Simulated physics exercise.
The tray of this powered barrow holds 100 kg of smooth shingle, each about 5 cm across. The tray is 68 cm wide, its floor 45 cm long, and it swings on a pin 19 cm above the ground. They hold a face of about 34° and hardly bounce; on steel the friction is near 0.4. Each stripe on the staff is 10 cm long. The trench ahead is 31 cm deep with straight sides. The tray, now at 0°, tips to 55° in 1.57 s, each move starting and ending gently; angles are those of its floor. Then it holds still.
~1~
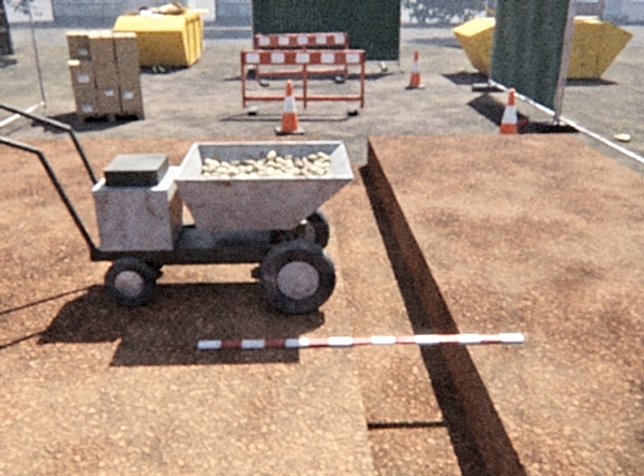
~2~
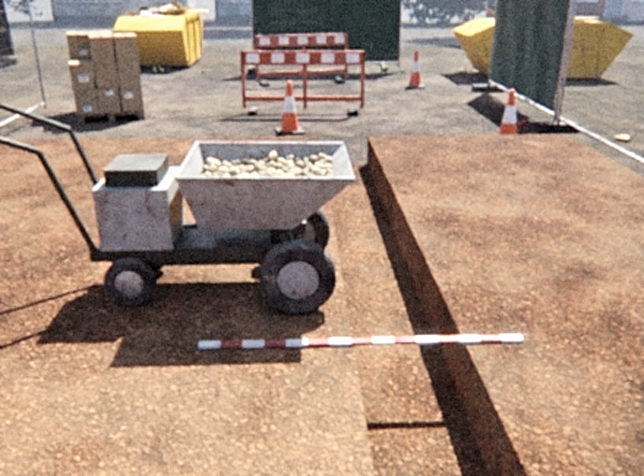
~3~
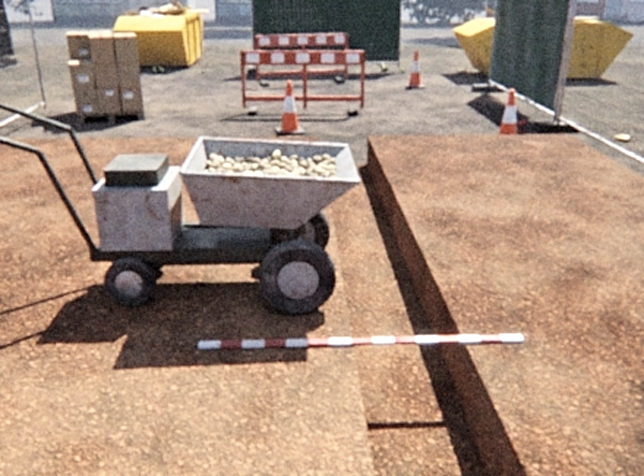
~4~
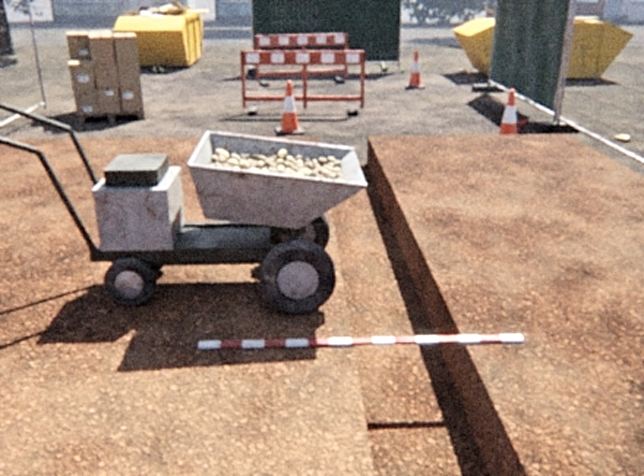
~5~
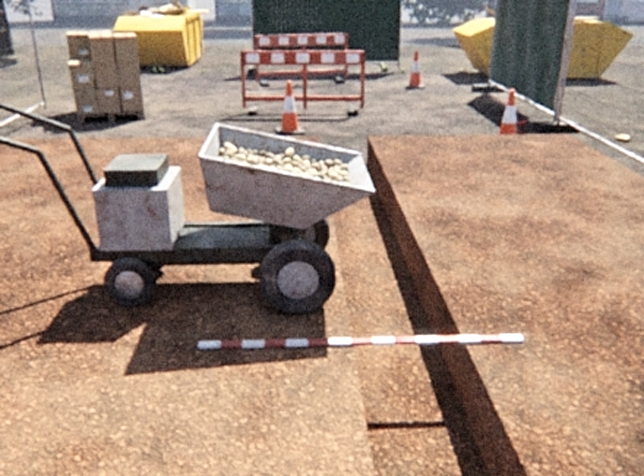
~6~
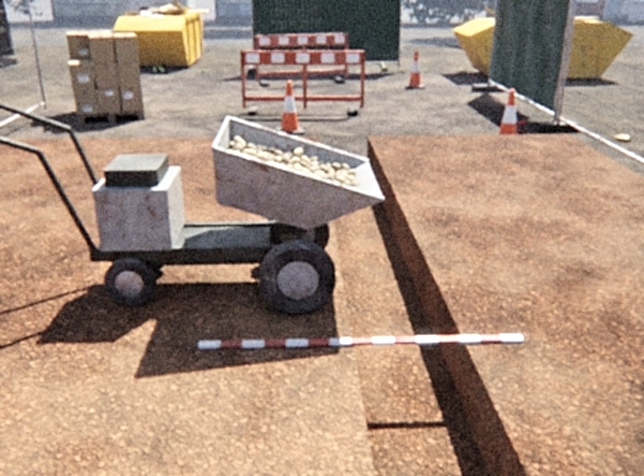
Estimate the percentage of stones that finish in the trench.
Roughly 66 per cent ends in the trench.
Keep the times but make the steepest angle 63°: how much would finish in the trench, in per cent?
Then about 55 per cent.
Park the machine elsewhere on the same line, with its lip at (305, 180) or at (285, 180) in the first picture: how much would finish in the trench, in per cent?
About 100 and 100 per cent.
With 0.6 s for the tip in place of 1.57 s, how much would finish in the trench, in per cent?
Then about 50 per cent.
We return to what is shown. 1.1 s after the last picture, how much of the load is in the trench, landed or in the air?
Some 20 per cent.
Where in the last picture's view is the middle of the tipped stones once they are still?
Around (421, 316).
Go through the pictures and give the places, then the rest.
In the first picture, the tray is at 0°, its lip at (353, 178); the top of the load is at (302, 165).
In the second picture, lip at (354, 179), floor tilted 1°, highest stones at (291, 167).
In the third picture, lip at (359, 182), floor tilted 3°, highest stones at (255, 164).
In the fourth picture, lip at (366, 186), floor tilted 7°, highest stones at (234, 162).
In the fifth picture, the tray is at 12°, its lip at (374, 192); the top of the load is at (232, 155).
In the sixth picture, the tray is at 18°, its lip at (383, 200); the top of the load is at (241, 149).
Then, 0.6 s after the last picture the floor is at 47°, 100 % in the tray; the foremost stones are at (390, 220).
Then, 1.1 s after the last picture the floor is at 55°, 73 % in the tray, 19 % in the trench, 8 % past the trench; the foremost stones are at (460, 282).
Then, 1.4 s after the last picture the floor is at 55°, 39 % in the tray, 30 % in the trench, 30 % past the trench; the foremost stones are at (529, 279).
Then, 3.4 s after the last picture the floor is at 55°, 0 % in the tray, 66 % in the trench, 34 % past the trench; the foremost stones are at (582, 279).
